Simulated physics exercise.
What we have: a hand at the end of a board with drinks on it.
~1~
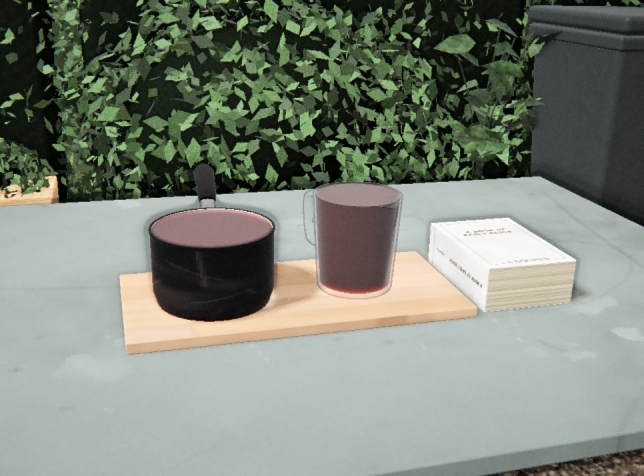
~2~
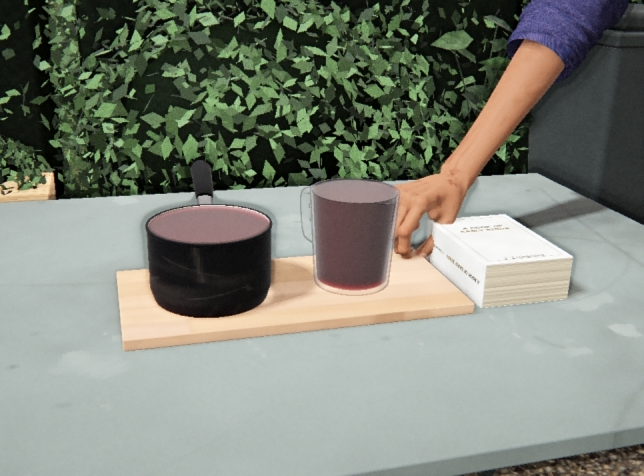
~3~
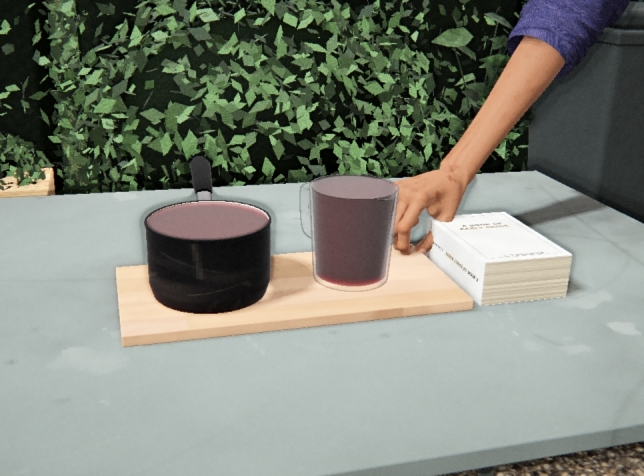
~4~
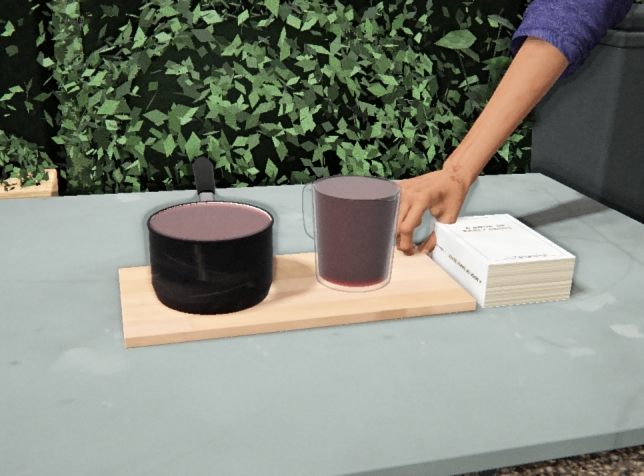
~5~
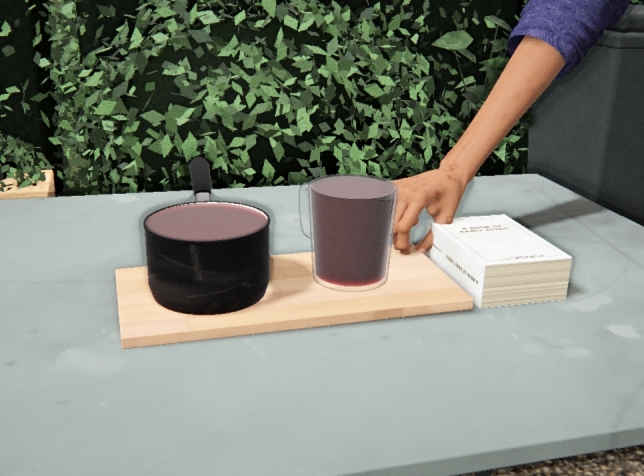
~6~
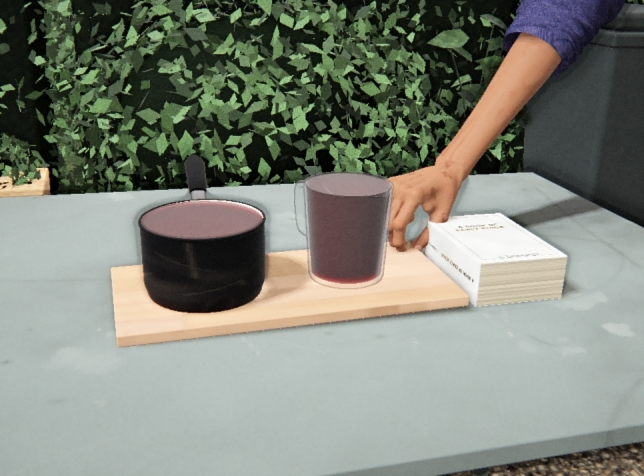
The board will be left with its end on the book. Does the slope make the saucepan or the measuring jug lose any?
On the left the saucepan slops over, on the right the measuring jug slops over.
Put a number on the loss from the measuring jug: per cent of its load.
Close to 6 %.
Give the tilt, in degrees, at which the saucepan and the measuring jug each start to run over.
Roughly 4 degrees and 4 degrees.
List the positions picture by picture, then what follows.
In the first frame, the board lies flat; saucepan (213, 261) nearly full; measuring jug (356, 237) full to the brim; book (531, 286).
In the second frame, a hand takes the end of the board; saucepan nearly full, surface at (209, 225); measuring jug full to the brim, surface at (355, 191).
In the third frame, slope near 0°; saucepan (209, 253) nearly full; measuring jug (353, 230) full to the brim.
In the fourth frame, the board slopes by about 1°; saucepan nearly full, surface at (211, 222); measuring jug full to the brim, surface at (357, 188); book (530, 282).
In the fifth frame, the end is rising; saucepan (208, 254) nearly full; measuring jug (352, 230) full to the brim.
In the sixth frame, the end has come up a little; saucepan nearly full, surface at (203, 220); measuring jug full to the brim, surface at (348, 184); book (522, 281).
Next, the board slopes by about 5°; saucepan, it has slopped over; measuring jug, it has slopped over.
After that, the board slopes by about 10°; saucepan, it has slopped over; measuring jug, it has slopped over.
Finally, the board slopes by about 9°, resting on the book; saucepan, it has slopped over; measuring jug, it has slopped over.
